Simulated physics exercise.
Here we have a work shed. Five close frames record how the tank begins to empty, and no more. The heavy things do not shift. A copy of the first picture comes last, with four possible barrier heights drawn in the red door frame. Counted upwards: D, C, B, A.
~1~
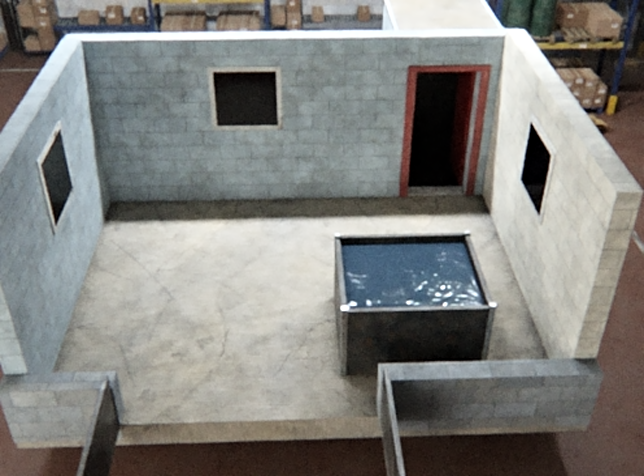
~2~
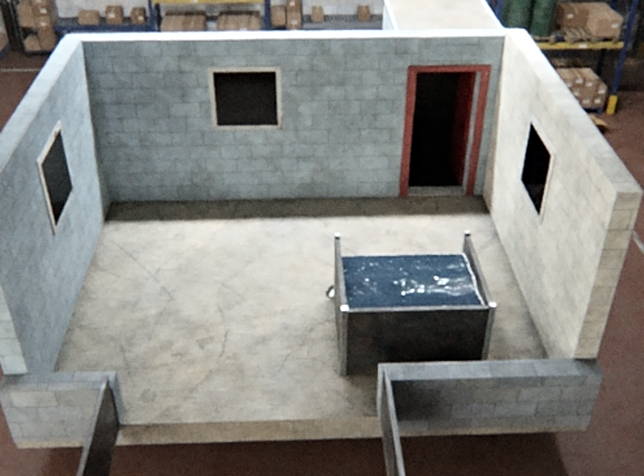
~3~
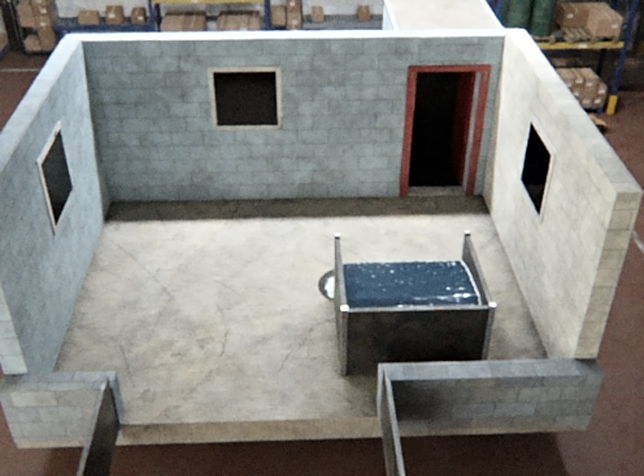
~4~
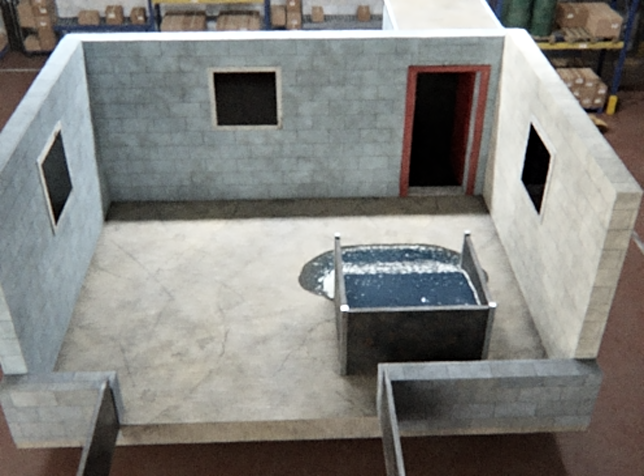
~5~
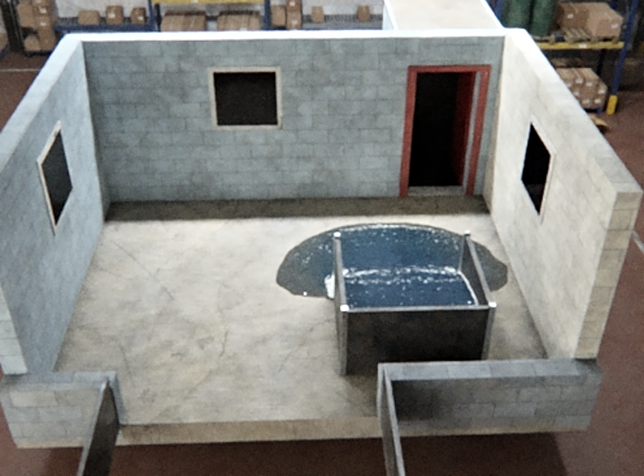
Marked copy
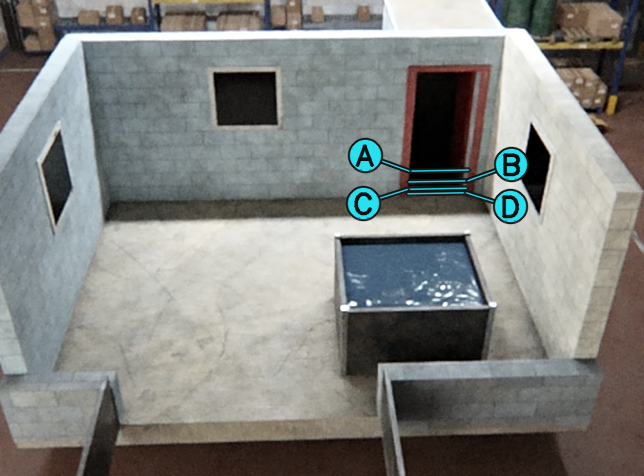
To begin with, water sits in a dark square tank on the pale floor of a roofless block-walled work shed with a red doorway. The water sinks between the corner posts and emerges at the tank's left, then spreads behind it and to both sides in a wide, rounded pool.
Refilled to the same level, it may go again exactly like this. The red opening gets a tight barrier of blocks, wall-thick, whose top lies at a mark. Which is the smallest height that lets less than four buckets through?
A is the one.
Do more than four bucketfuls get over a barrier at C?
Yes, that goes wrong.
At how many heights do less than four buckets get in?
One of the four.
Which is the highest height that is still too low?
B.
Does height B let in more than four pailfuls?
Yes, it does.
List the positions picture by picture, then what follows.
Water in the tank at rest, its middle at (409, 275); foot of the red doorway at (436, 195); open gate at (248, 364).
Water covers 2 % of the ground, its front hidden from here.
Water covers 5 % of the ground, its front hidden from here.
Water covers 10 % of the ground and shows as far out as (310, 266).
Water covers 18 % of the ground and shows as far out as (338, 230).
On the marked copy, A at (439, 170); B at (438, 181); C at (437, 188); D at (436, 193); from the bottom up D, C, B, A.
For height A, a splash gets over, under a bucket.
For height B, about 8 bucketfuls get in.
For height C, dozens of bucketfuls pour in.
For height D, dozens of bucketfuls pour in.
